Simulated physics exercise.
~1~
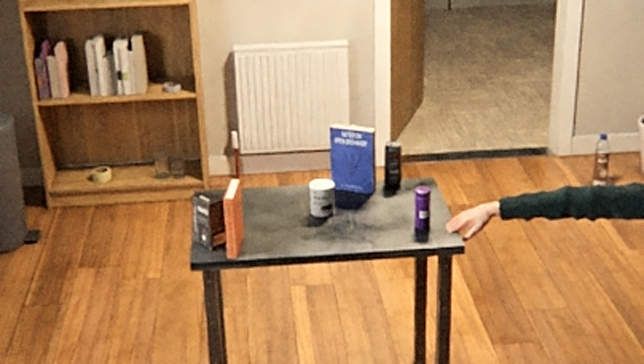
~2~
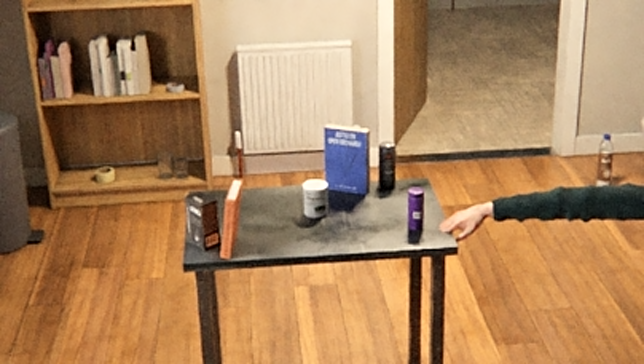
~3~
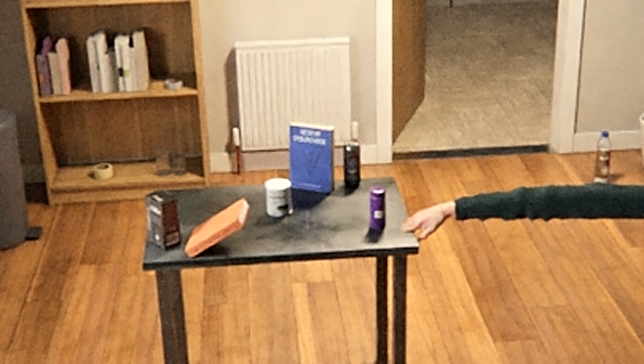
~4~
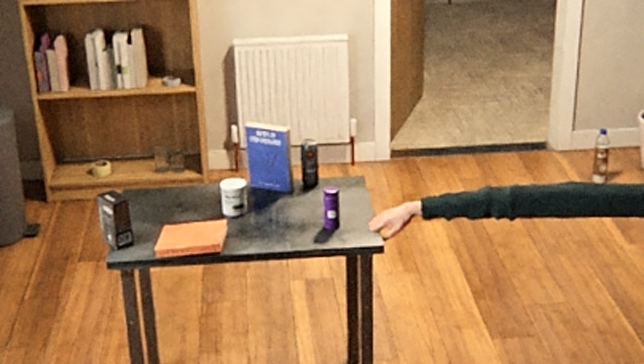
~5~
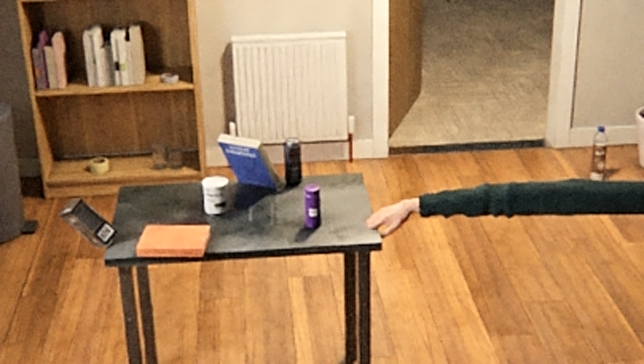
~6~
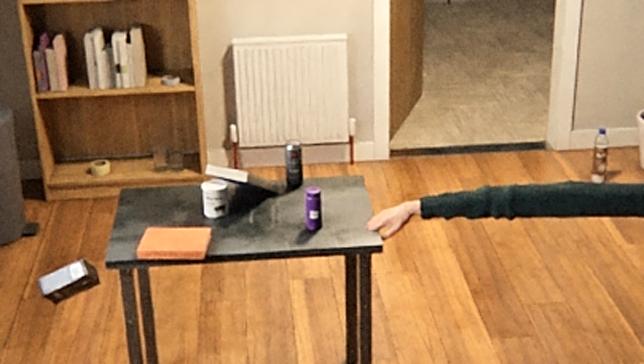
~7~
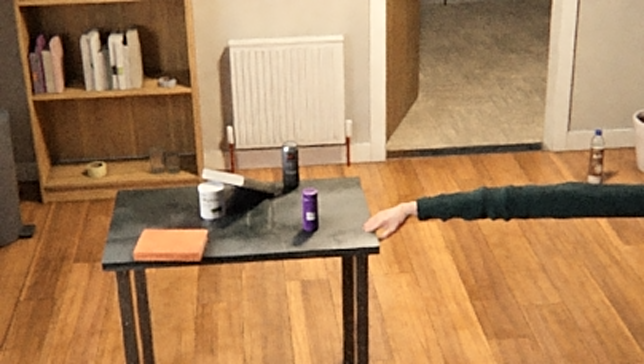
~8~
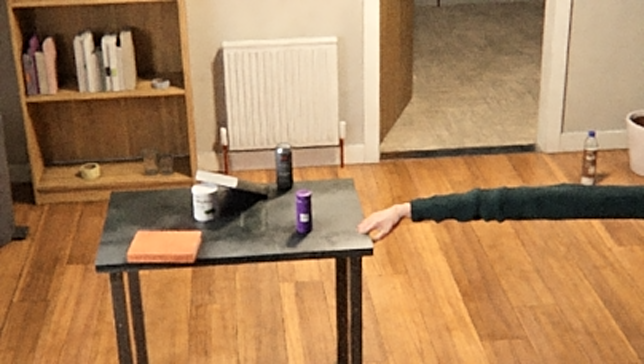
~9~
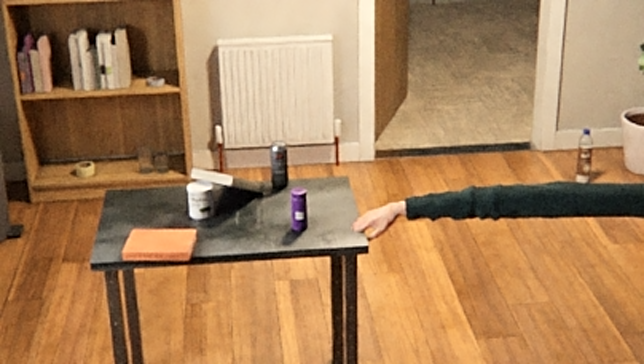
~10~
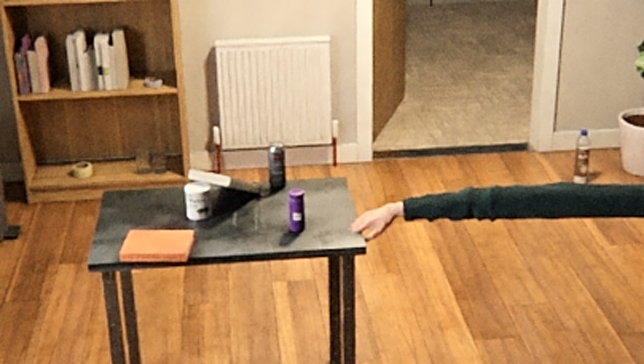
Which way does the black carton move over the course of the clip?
The black carton moves to the left, riding along with the table and then tipping off its left end.
